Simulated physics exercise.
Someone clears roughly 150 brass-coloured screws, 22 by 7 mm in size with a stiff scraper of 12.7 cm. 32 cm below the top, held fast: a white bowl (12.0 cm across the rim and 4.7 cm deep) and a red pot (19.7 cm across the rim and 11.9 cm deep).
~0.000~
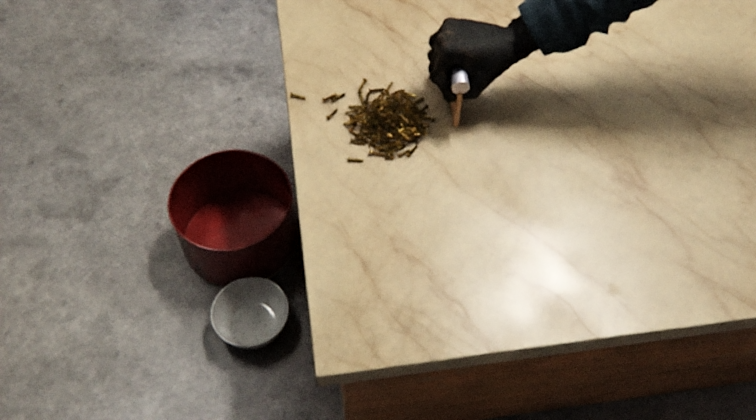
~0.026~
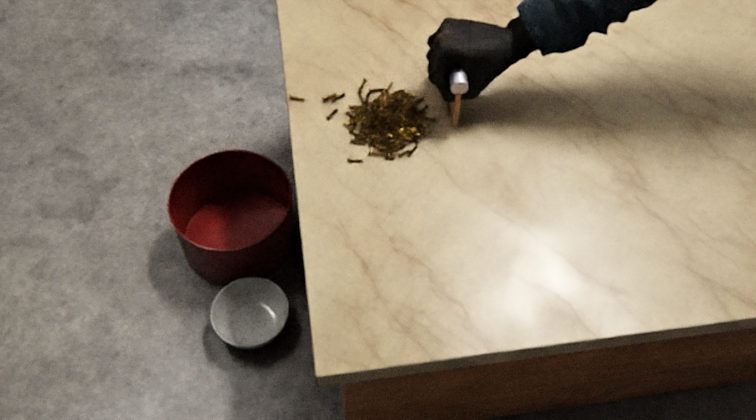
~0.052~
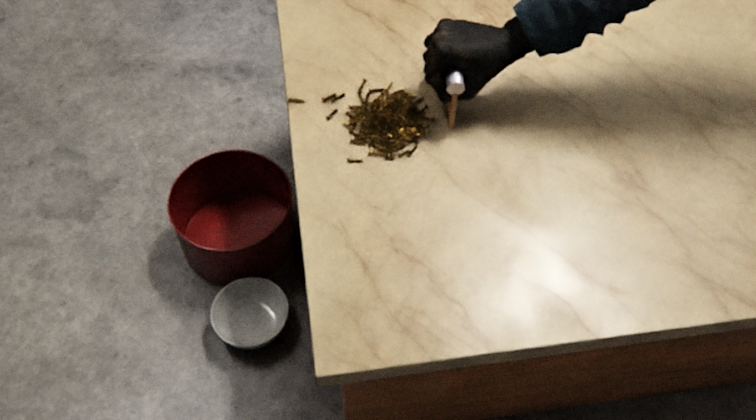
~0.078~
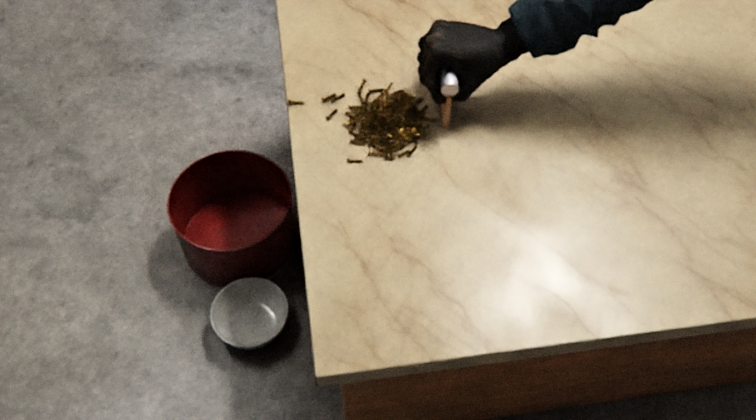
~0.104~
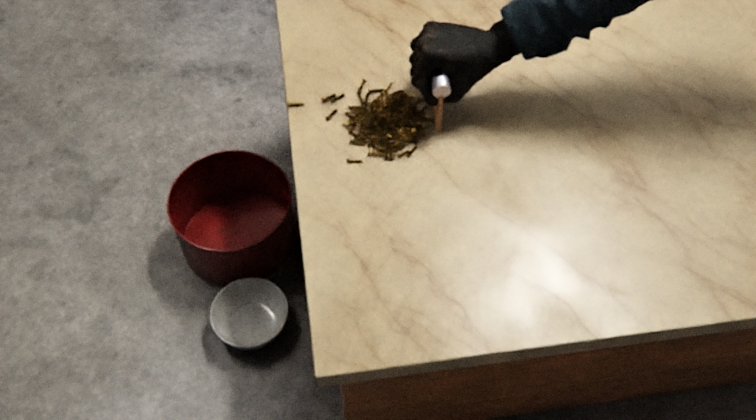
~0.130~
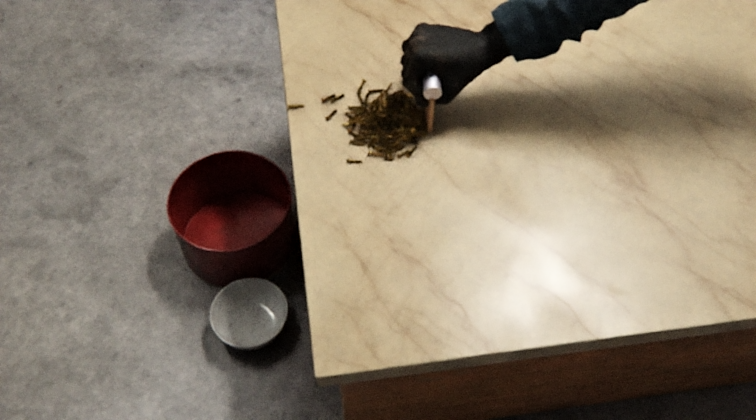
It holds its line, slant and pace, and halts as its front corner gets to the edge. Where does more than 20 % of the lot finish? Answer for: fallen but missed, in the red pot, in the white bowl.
Fallen but missed: Under; in the red pot: Over; in the white bowl: Under.
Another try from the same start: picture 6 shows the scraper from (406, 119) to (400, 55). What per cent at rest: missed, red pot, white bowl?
Missed 45, red pot 45, white bowl 5.
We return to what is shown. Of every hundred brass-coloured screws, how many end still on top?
Some 20 per cent.
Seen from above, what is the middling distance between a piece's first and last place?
Roughly 26 cm.
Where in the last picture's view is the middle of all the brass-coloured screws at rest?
Around (243, 266).
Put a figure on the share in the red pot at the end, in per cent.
Some 70 per cent.
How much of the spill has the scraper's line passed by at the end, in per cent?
Some 20 per cent.
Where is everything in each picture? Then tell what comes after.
The first frame shows scraper from (459, 99) to (450, 37); moved 0.0 cm; 0 pieces shifted; middle of the spill at (385, 117); white bowl at (250, 311); red pot at (230, 198).
The second frame shows scraper from (458, 99) to (449, 37); moved 0.2 cm; 1 pieces shifted; middle of the spill at (385, 117).
The third frame shows scraper from (455, 100) to (445, 38); moved 0.6 cm; 1 pieces shifted; middle of the spill at (385, 117).
The fourth frame shows scraper from (449, 101) to (440, 39); moved 1.4 cm; 1 pieces shifted; middle of the spill at (385, 117).
The fifth frame shows scraper from (441, 103) to (432, 40); moved 2.5 cm; 1 pieces shifted; middle of the spill at (384, 117).
The sixth frame shows scraper from (432, 105) to (424, 42); moved 3.7 cm; 2 pieces shifted; middle of the spill at (384, 118); white bowl at (249, 311); red pot at (229, 199). Its speed is about 0.46 m/s, heading 5 degrees towards the viewer.
Then, at 0.36 s, scraper 14 cm from its start, spill 12 cm wide; still on top 100 %.
Then, at 0.59 s, scraper 23 cm from its start, spill 15 cm wide; off the edge, not caught 60 %, still on top 40 %.
After 0.79 s, scraper 23 cm from its start, spill 20 cm wide; white bowl 5 %, red pot 70 %, off the edge, not caught 5 %, still on top 20 %.
At rest (1.6 s), white bowl 5 %, red pot 70 %, fallen but missed 5 %, still on top 20 %.
